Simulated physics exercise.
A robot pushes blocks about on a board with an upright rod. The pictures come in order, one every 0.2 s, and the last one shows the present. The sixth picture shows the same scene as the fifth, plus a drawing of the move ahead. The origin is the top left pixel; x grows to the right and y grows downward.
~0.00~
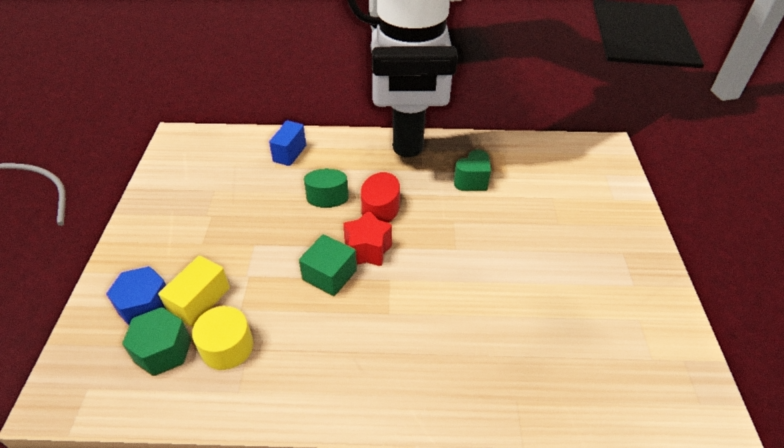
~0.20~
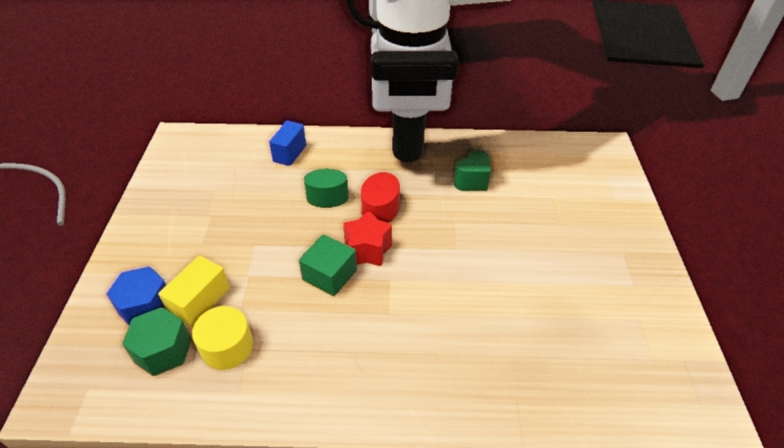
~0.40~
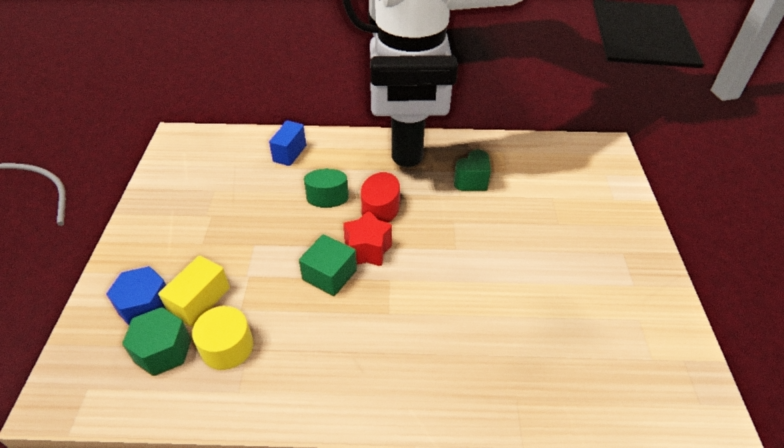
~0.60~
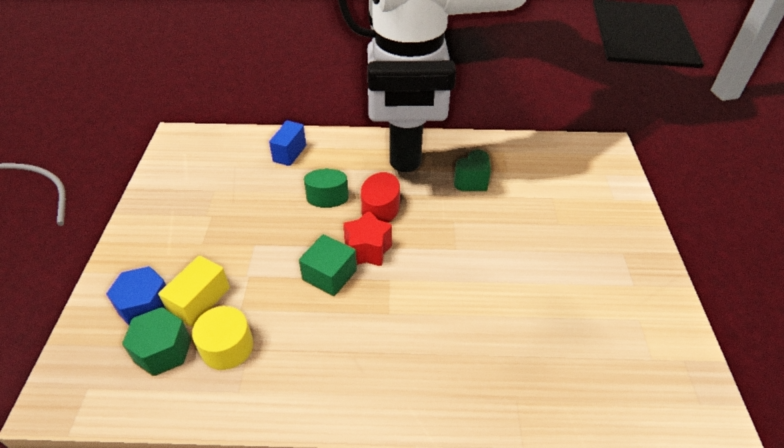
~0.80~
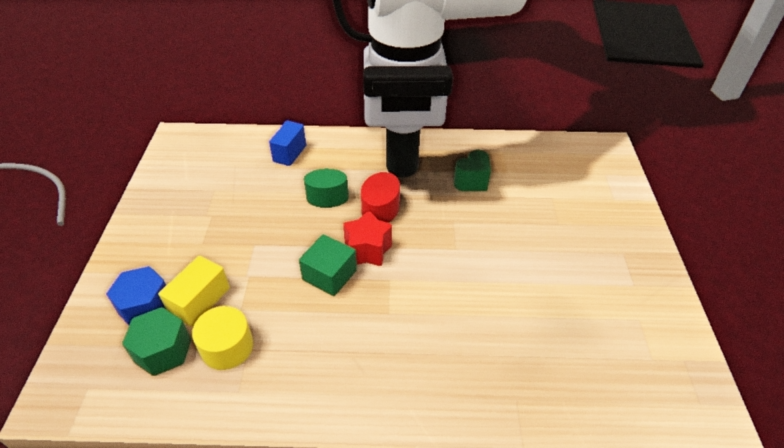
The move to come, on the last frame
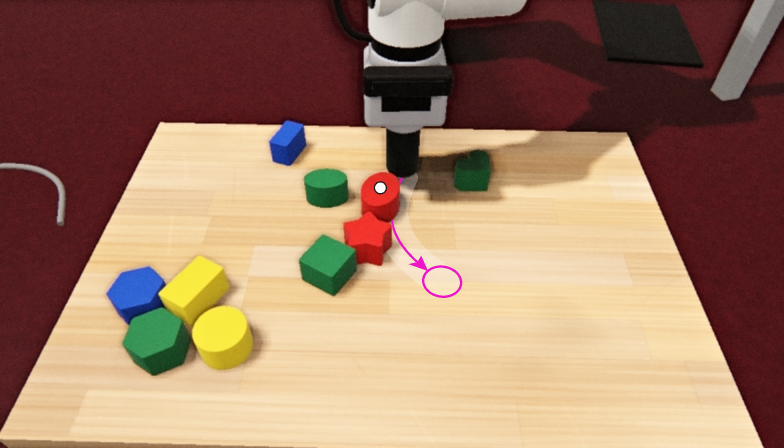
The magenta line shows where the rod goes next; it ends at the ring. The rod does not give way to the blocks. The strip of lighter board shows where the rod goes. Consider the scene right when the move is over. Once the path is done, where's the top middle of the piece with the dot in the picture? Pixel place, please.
The answer is (350, 216).
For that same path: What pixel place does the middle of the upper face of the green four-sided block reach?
Put as a pixel place, it's (318, 271).
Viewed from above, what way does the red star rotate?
It twists against the clock when seen from above.
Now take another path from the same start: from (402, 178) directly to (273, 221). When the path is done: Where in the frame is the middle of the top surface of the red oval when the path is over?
Its top middle: (363, 201).
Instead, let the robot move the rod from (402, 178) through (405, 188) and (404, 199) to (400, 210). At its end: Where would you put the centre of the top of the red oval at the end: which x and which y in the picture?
Put as a pixel place, it's (362, 204).
Drawn move, from (402, 178) by way of (391, 211) and (404, 248) to (442, 281); the dot is on the red oval.
The first path, step by step. One third of the way, rod (391, 202); green four-sided block (321, 267), turned 15° clockwise; red star (356, 241), turned 50° anticlockwise; red oval (357, 211), turned 40° clockwise.
Two thirds of the way, rod (405, 239); green four-sided block (318, 271), turned 15° clockwise; red star (354, 245), turned 45° anticlockwise; red oval (350, 216), turned 65° clockwise.
At the end, rod (443, 272); green oval still; green four-sided block (318, 271), turned 15° clockwise; red star (354, 245), turned 45° anticlockwise; red oval (350, 216), turned 65° clockwise; green heart still.
